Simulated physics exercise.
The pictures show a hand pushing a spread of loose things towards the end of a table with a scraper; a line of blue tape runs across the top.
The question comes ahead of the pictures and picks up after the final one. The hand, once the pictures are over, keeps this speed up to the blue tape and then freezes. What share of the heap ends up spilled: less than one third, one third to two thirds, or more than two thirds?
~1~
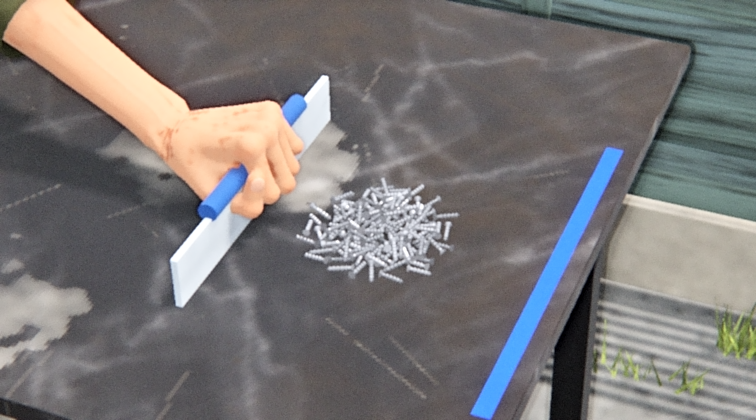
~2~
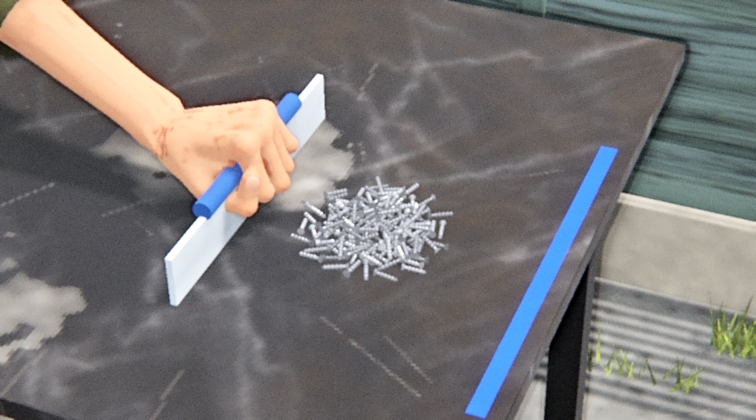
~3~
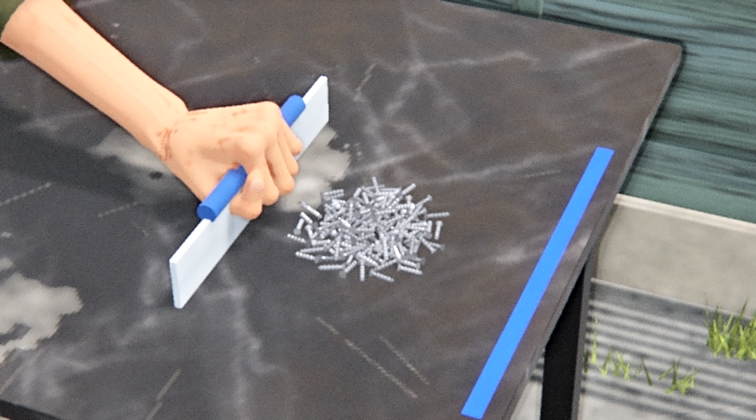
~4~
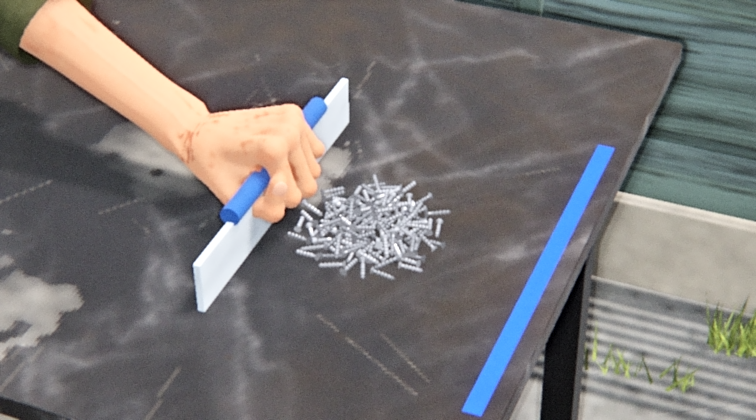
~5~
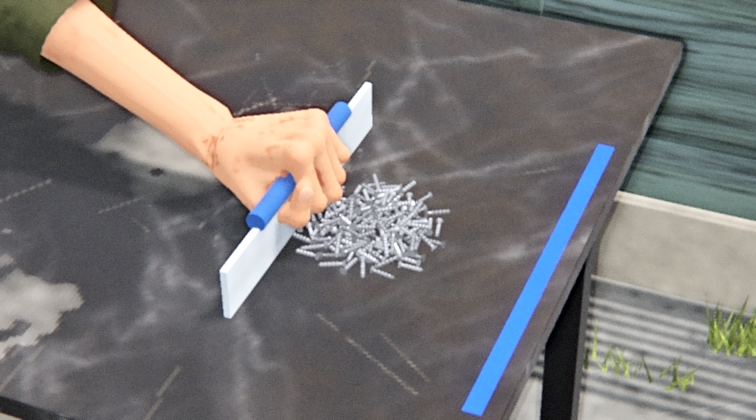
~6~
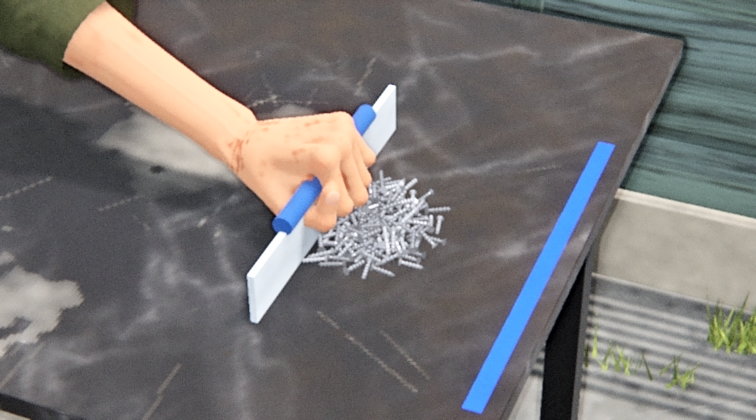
More than two thirds.
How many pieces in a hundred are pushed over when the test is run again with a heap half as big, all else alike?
I'd say close to 90 per cent.
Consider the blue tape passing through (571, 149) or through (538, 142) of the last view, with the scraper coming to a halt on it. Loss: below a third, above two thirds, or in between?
First try: Between a third and two thirds; second try: Less than a third.
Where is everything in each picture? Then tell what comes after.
In the first picture, scraper (188, 268), at rest; blue tape (609, 161), right by the edge; edge at (578, 282); the heap (382, 226), steel screws.
In the second picture, scraper (182, 267), at rest.
In the third picture, scraper (187, 269); the heap (373, 225).
In the fourth picture, scraper (210, 273).
In the fifth picture, scraper (236, 279); the heap (374, 222).
In the sixth picture, scraper (263, 283); blue tape (601, 155); edge at (570, 276); the heap (378, 221), roughly a third pushed along.
Just after the last frame, scraper still moving, near (444, 200); heap all on the table, its front near (528, 266).
A moment on, scraper stopped at the blue tape; heap the larger part over the edge.
Further on, scraper stopped at the blue tape; heap almost all over the edge.
When it is over, scraper stopped at the blue tape; heap almost all over the edge.
